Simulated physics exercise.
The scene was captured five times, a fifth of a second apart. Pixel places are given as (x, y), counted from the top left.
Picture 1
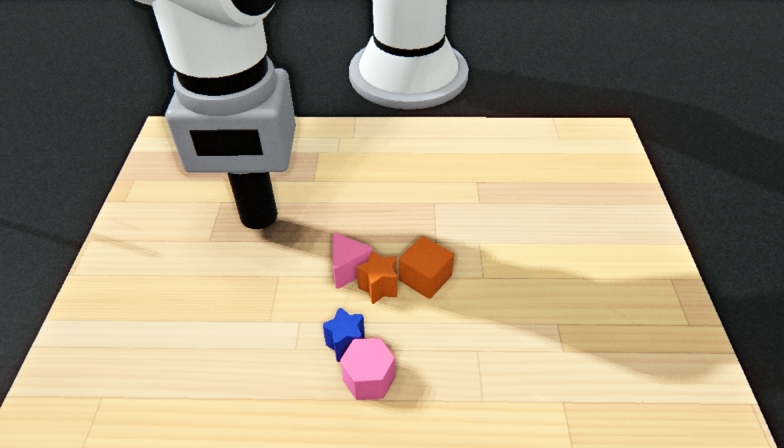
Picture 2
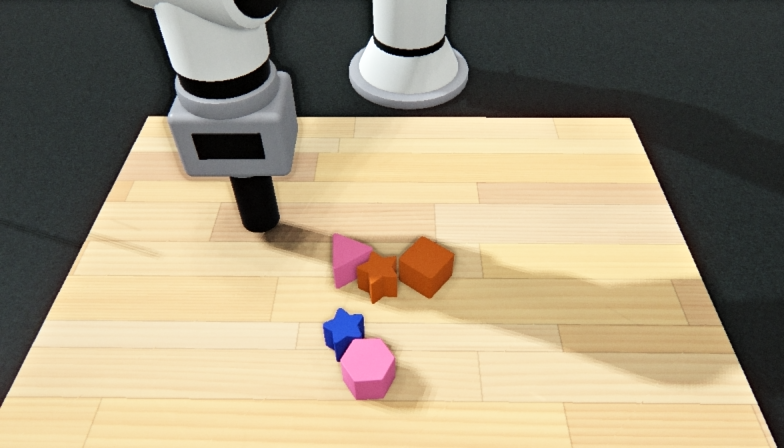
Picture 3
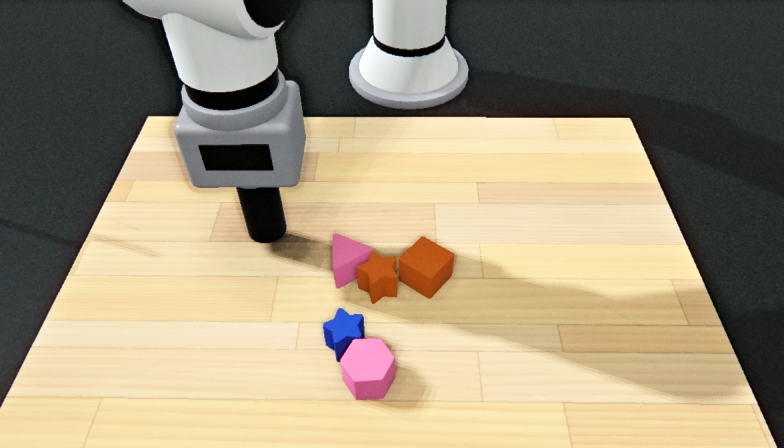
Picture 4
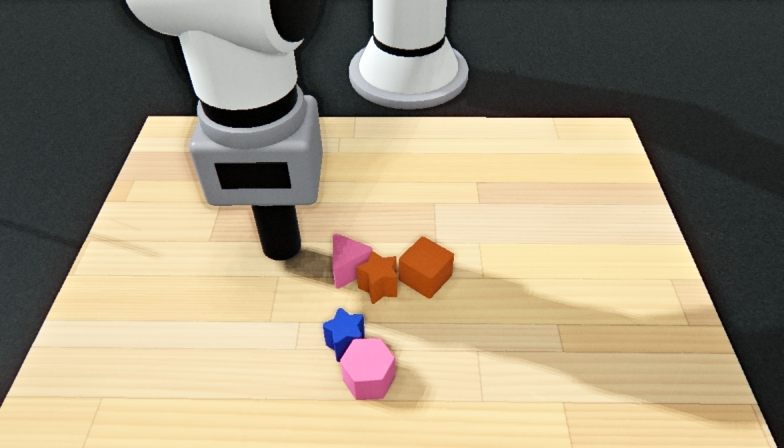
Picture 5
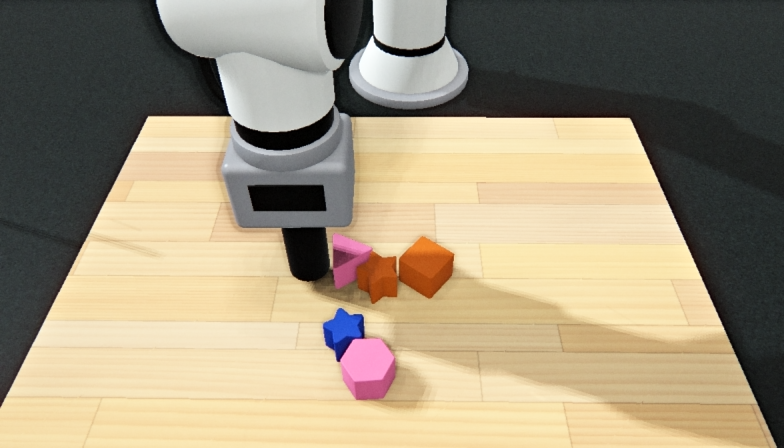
The clip shows a robot arm with a black cylindrical tool moving down and to the right over a wooden board, nearing a pink triangle, while the orange star, orange block, blue star and pink hexagon stay still.
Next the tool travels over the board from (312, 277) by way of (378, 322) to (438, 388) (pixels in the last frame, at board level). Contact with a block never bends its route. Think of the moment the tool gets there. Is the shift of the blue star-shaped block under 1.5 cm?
Yes, that is what happens.
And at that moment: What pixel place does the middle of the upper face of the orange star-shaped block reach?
Pixel (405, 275).
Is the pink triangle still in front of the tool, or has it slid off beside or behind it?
As far as I can tell, the pink triangle has dropped away to the side or behind.
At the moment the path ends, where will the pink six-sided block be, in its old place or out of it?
Well, the pink six-sided block holds its place.
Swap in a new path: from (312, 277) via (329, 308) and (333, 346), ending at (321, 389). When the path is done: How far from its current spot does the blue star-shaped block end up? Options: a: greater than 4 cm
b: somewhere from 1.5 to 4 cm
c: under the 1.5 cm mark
The correct letter is a.
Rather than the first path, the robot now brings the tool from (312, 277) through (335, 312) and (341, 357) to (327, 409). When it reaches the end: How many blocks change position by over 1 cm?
The push will move two blocks.
On the path given first. One third of the way, tool (356, 294); pink triangle (364, 251), turned 40° anticlockwise; orange star-shaped block (394, 267), turned 25° anticlockwise; orange square block (434, 255).
Two thirds of the way, tool (399, 331); pink triangle (364, 251), turned 40° anticlockwise; orange star-shaped block (405, 275), turned 70° anticlockwise; orange square block (437, 253).
At the end, tool (439, 378); blue star-shaped block in place; pink triangle (364, 251), turned 40° anticlockwise; pink six-sided block in place; orange star-shaped block (405, 275), turned 70° anticlockwise; orange square block (437, 253).
